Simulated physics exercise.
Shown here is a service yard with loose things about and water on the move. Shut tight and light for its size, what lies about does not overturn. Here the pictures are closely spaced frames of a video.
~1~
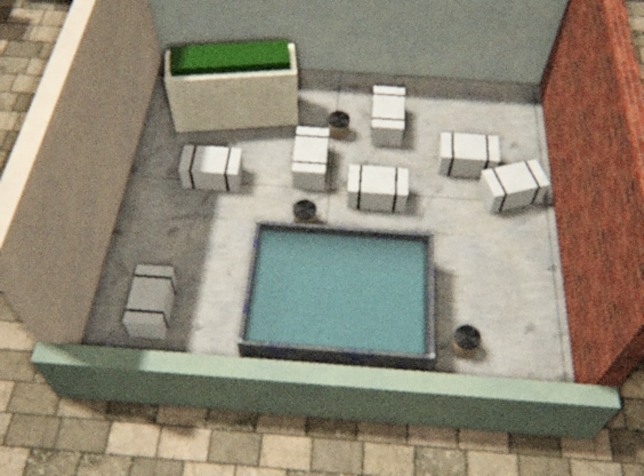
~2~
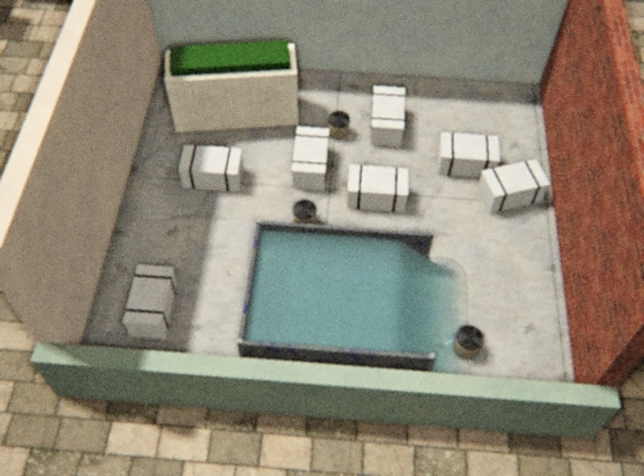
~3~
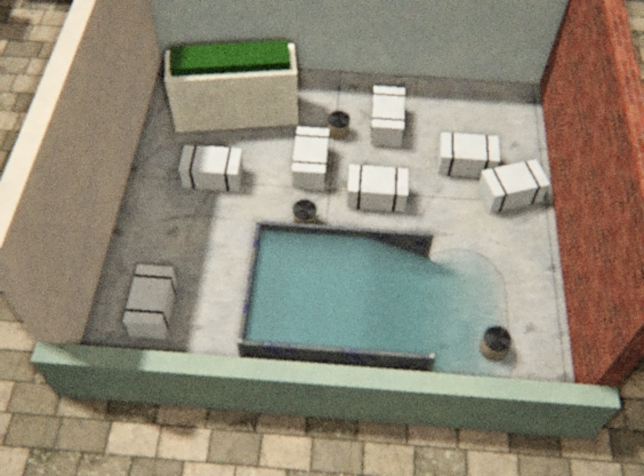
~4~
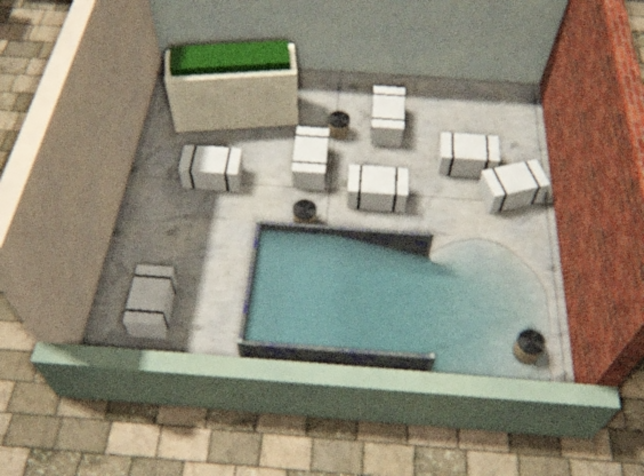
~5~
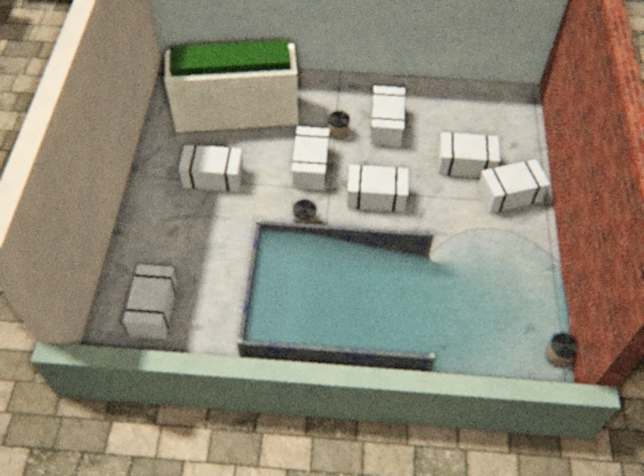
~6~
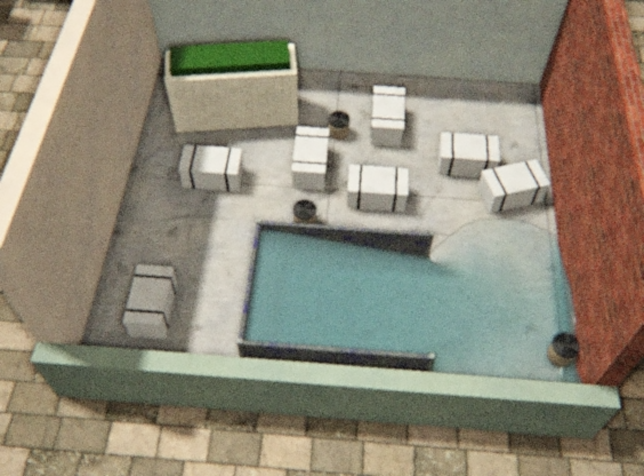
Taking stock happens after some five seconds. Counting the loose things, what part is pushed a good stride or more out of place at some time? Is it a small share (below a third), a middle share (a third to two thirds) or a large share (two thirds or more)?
A middle share, a third to two thirds.
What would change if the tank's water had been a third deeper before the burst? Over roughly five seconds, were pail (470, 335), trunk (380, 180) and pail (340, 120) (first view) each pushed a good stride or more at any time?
As asked: Went the distance, fell short, went the distance.
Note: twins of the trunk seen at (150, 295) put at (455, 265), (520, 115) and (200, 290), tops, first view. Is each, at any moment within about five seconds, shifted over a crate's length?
Outcome per entry: Knocked aside / knocked aside / stays where it is.
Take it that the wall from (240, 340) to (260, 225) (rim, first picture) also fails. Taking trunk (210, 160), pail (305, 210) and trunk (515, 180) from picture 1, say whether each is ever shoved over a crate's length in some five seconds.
Lab note - in sequence: Travelled far enough; did not travel far; did not travel far.
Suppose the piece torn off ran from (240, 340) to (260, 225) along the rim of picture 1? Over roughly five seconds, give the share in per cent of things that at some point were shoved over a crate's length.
It comes out at roughly 60 per cent.
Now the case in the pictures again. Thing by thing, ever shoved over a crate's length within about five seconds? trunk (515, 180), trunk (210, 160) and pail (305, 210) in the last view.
The first one traveled far, the second stayed within range and the third stayed within range.
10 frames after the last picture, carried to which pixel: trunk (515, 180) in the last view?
Estimated top position: Approximately (502, 150).
A moment on, 1 of 10 are well off their spots; 1 afloat.
Next, 1 of 10 are well off their spots; 2 afloat.
Later, 3 of 10 are well off their spots; 3 afloat.
In the end, 5 of 10 are well off their spots, and 5 have been at some point; 4 afloat.
